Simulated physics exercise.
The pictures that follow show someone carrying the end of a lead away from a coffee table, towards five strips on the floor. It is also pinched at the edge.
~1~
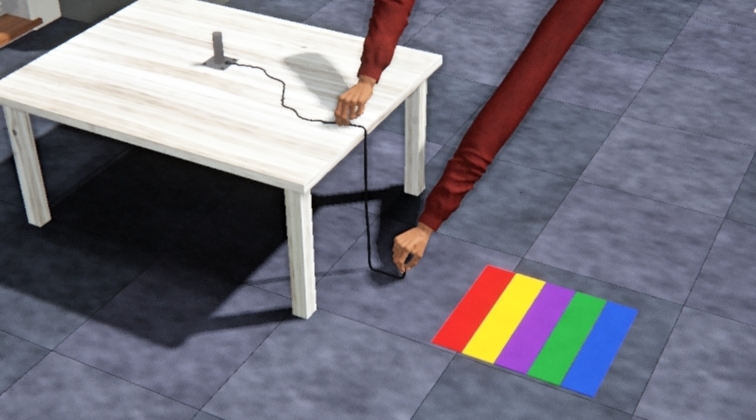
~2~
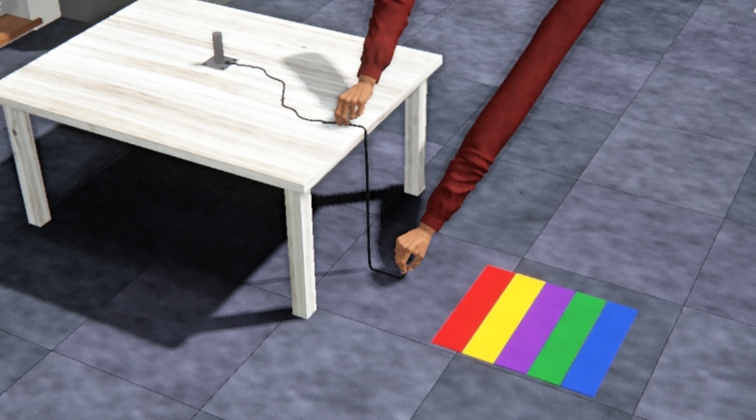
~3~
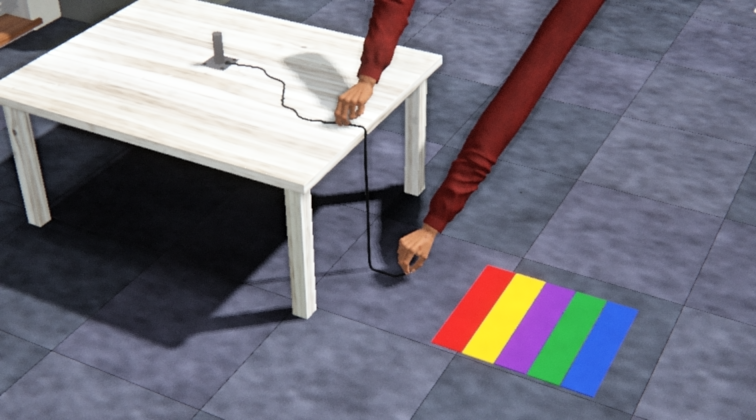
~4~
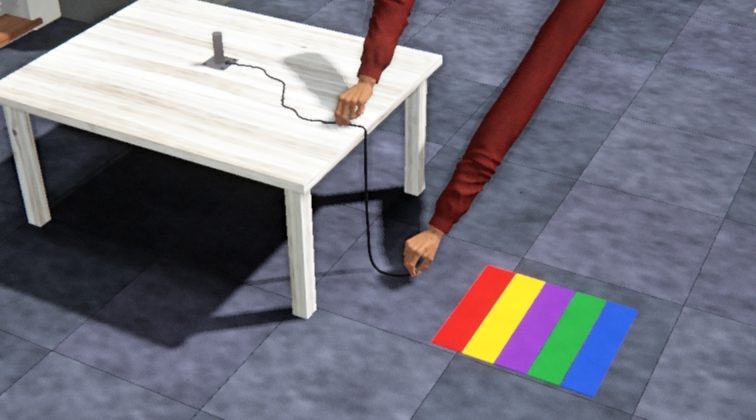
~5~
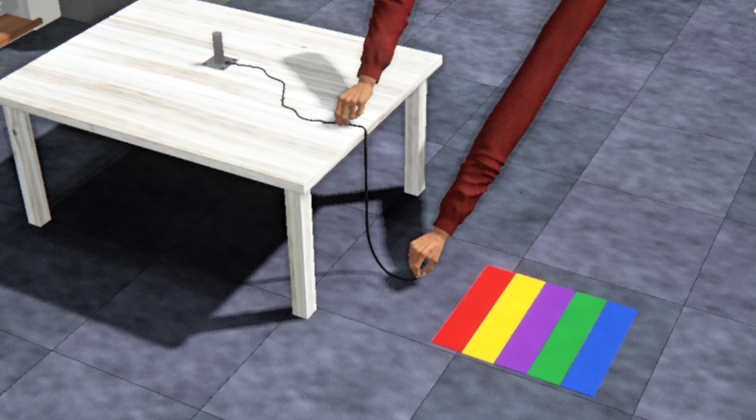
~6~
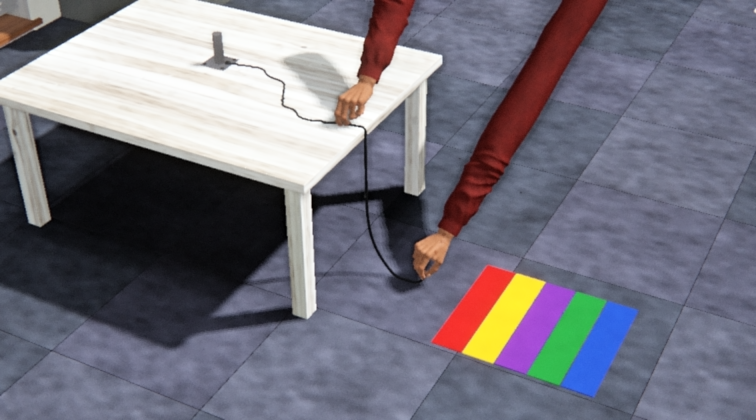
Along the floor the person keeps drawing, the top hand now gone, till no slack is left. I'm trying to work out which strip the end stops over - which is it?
It stops over the purple one.
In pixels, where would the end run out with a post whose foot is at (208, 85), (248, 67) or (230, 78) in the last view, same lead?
Roughly (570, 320), (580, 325) and (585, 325), try by try.
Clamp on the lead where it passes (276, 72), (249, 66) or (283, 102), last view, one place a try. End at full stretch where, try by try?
Near (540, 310), then (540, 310), then (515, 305).
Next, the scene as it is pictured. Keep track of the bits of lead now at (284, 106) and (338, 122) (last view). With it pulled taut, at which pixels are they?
The first finishes about (318, 105) and the second about (369, 132).
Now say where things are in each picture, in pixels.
The first picture shows end (405, 269); red (456, 332); yellow (488, 343); purple (519, 353); green (552, 364); blue (585, 375).
The second picture shows end (407, 270); lead through (253, 67) (284, 91) (304, 119) (365, 136) (368, 200) (369, 256).
The third picture shows end (410, 271).
The fourth picture shows end (416, 273); lead through (253, 67) (284, 91) (304, 119) (365, 136) (366, 199) (370, 256).
The fifth picture shows end (420, 274).
The sixth picture shows end (425, 276); lead through (253, 67) (284, 91) (304, 119) (365, 136) (366, 199) (381, 257).
Soon after, end near (494, 297); over yellow.
Then, end near (524, 307); over yellow.
At full stretch, end near (543, 313); over purple. It gets as far as the purple strip.
